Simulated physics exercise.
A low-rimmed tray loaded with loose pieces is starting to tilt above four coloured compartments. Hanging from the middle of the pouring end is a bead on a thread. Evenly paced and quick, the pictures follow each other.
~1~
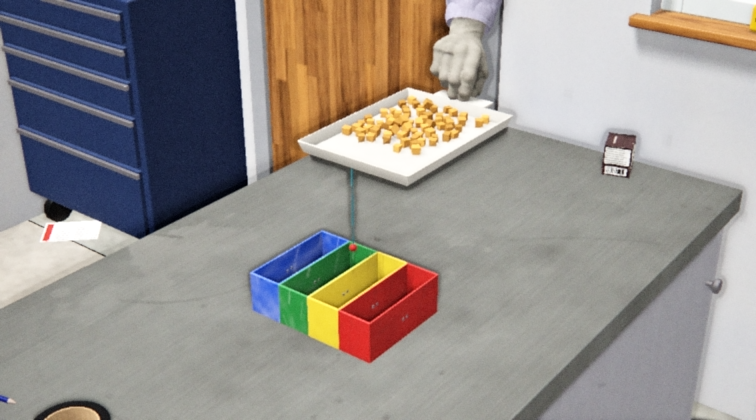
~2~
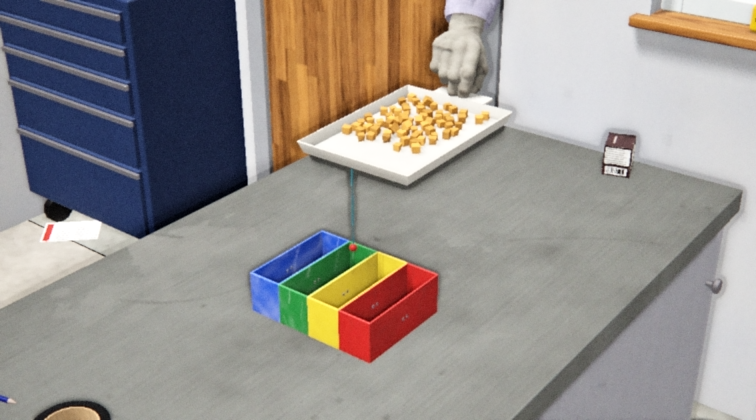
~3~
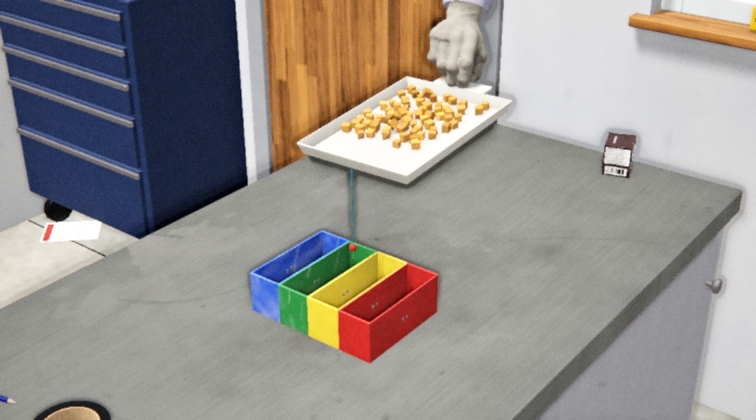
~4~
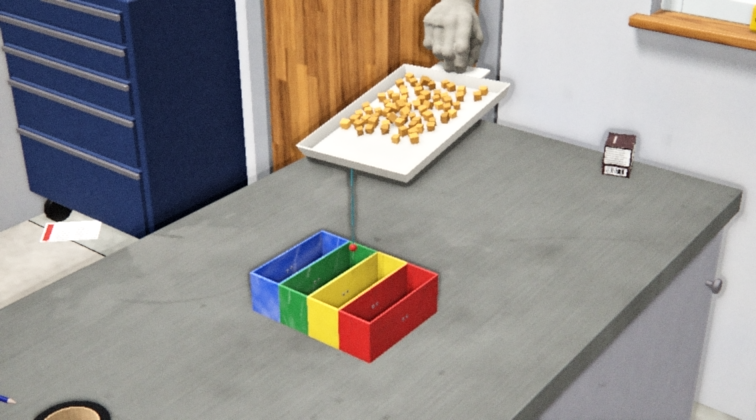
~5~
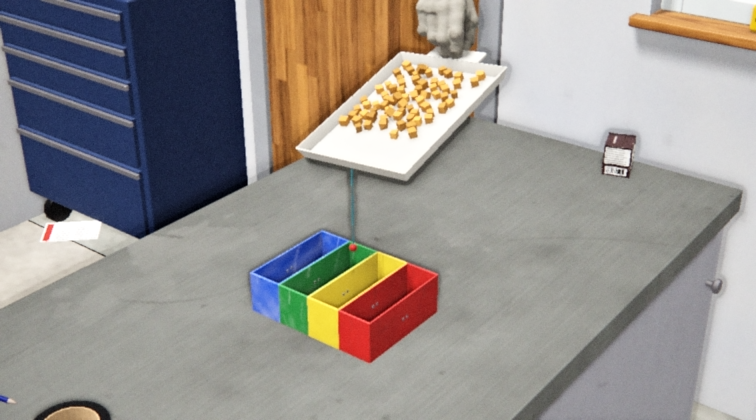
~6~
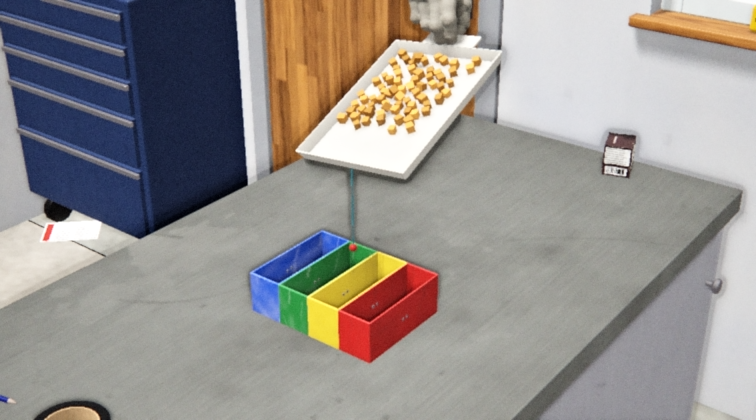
On a grey worktop, a gloved hand at the far end of a white tray of small golden cubes raises that end gradually, steepening its slant near blue, green, yellow and red compartments, while the cubes stay clustered together.
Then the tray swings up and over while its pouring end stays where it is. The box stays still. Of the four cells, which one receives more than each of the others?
The blue cell receives the most.
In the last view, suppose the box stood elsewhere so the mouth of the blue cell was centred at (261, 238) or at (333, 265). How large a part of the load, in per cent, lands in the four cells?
Near 100 and 20 percent respectively.
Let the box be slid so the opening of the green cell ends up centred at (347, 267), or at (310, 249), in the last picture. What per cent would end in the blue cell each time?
Trial 1 around 20 percent, trial 2 around 30 percent.
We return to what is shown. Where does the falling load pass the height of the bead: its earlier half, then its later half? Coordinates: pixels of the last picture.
First around (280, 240), afterwards around (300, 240).
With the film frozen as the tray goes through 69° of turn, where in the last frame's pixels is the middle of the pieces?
Load centre: Approx. (324, 147).
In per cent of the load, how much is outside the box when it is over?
I'd say around 40 per cent.
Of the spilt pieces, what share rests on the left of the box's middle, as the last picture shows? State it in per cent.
Looks to be around 100 per cent of the spill.
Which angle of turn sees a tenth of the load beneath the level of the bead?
It is at around 80 degrees.
Shortly afterwards, tray tipped steeply; the bulk on the tray; near a quarter falling or outside the box.
Next, tray tipped past a quarter turn; near a third in the blue cell; near a quarter in the green cell; only a few in the yellow cell; near half falling or outside the box.
Some moments later, tray tipped past a quarter turn; near a third in the blue cell; near a quarter in the green cell; only a few in the yellow cell; near half falling or outside the box.
In the end, tray tipped past a quarter turn; near a third in the blue cell; near a quarter in the green cell; only a few in the yellow cell; none at all in the red cell; near half outside the box.
